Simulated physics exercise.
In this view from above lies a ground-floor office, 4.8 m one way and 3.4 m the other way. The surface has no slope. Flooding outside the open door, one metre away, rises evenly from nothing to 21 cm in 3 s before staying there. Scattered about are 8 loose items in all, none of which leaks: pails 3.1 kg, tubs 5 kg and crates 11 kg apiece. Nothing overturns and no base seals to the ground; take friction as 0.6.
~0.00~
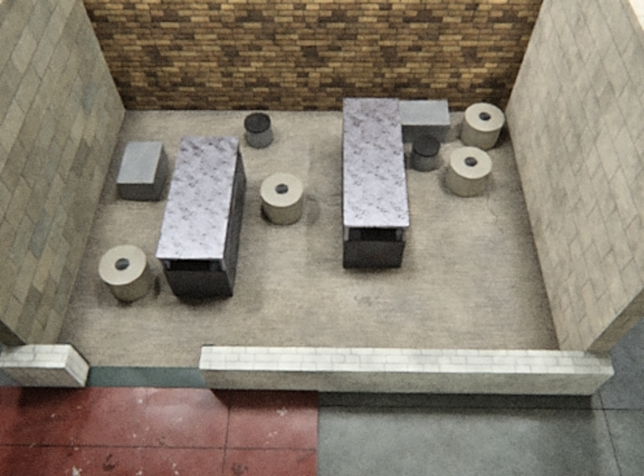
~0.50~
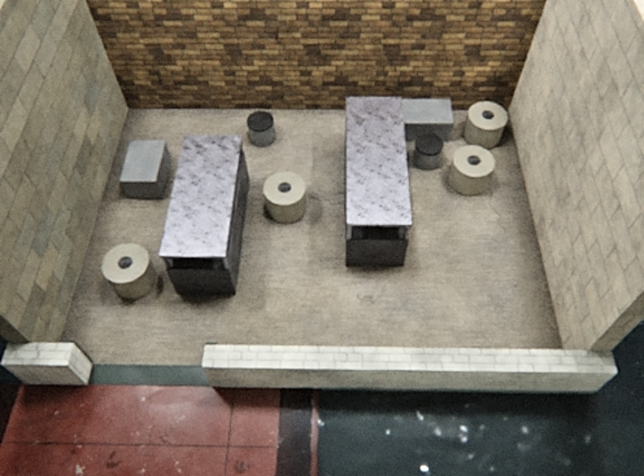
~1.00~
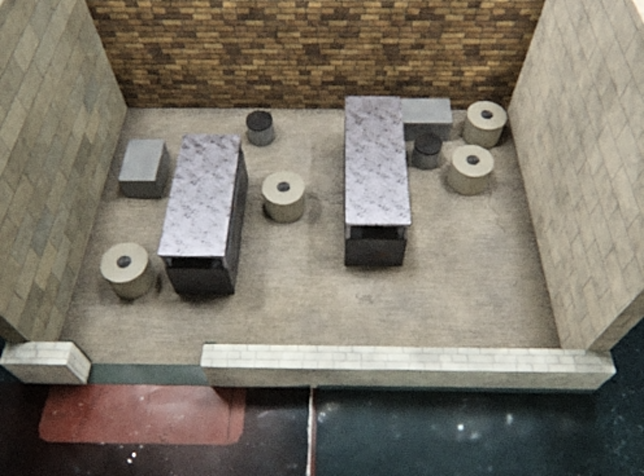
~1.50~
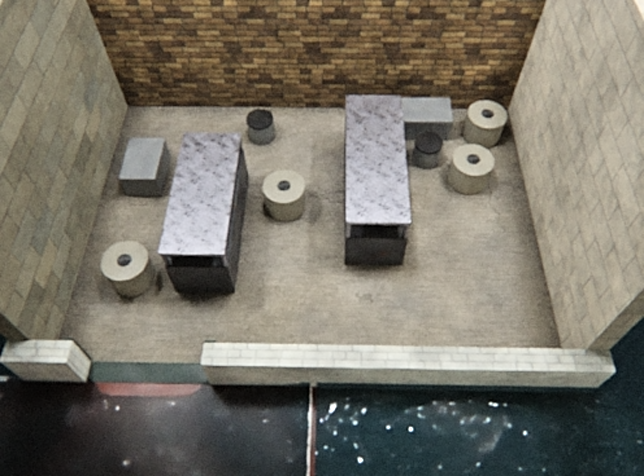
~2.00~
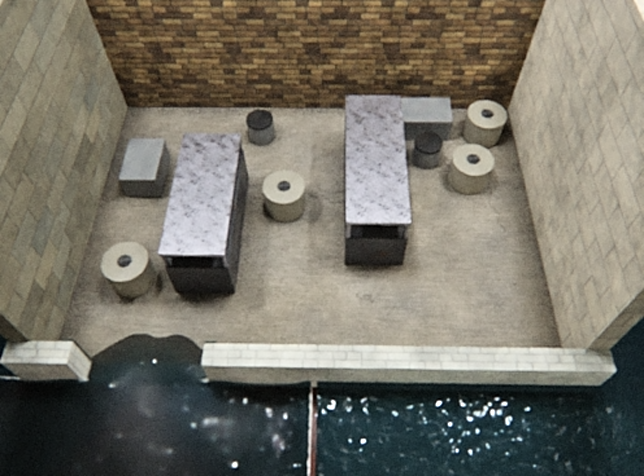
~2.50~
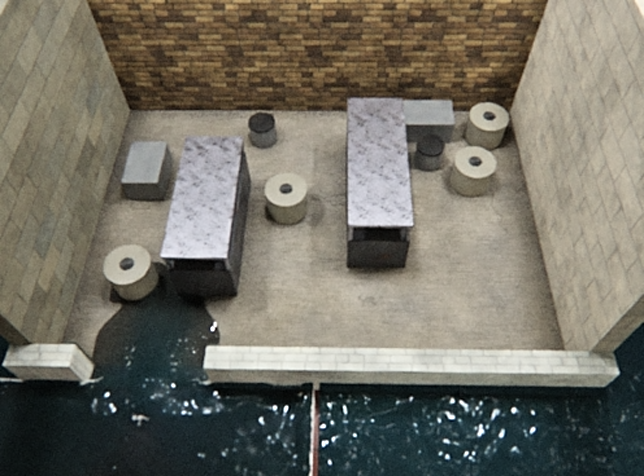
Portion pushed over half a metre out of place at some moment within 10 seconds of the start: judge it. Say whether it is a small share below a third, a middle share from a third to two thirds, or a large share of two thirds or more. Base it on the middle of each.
A large share, two thirds or more.
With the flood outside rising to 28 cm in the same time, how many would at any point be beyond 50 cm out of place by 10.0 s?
Then it comes to 8.
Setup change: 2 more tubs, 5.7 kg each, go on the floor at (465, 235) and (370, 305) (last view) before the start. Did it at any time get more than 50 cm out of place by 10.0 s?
In turn: Within the mark, beyond the mark.
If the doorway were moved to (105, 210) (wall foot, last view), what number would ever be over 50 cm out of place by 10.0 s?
In that case the number is 6.
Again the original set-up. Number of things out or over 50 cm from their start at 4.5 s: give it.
I count 1 of them.
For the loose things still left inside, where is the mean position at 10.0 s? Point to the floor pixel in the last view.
Close to (380, 218).
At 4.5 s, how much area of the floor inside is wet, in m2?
Flooded: Near 7.0 m2.
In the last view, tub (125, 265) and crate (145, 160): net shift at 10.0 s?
First 250 cm, then 150 cm.
After 3.5 s 1 of 8 are over 50 cm from their spots; 0 afloat.
After 4.5 s 1 of 8 are over 50 cm from their spots; 1 afloat.
After 7.0 s 3 of 8 are over 50 cm from their spots; 3 afloat.
After 10.0 s 6 of 8 are over 50 cm from their spots, and 6 have been at some point; 8 afloat.
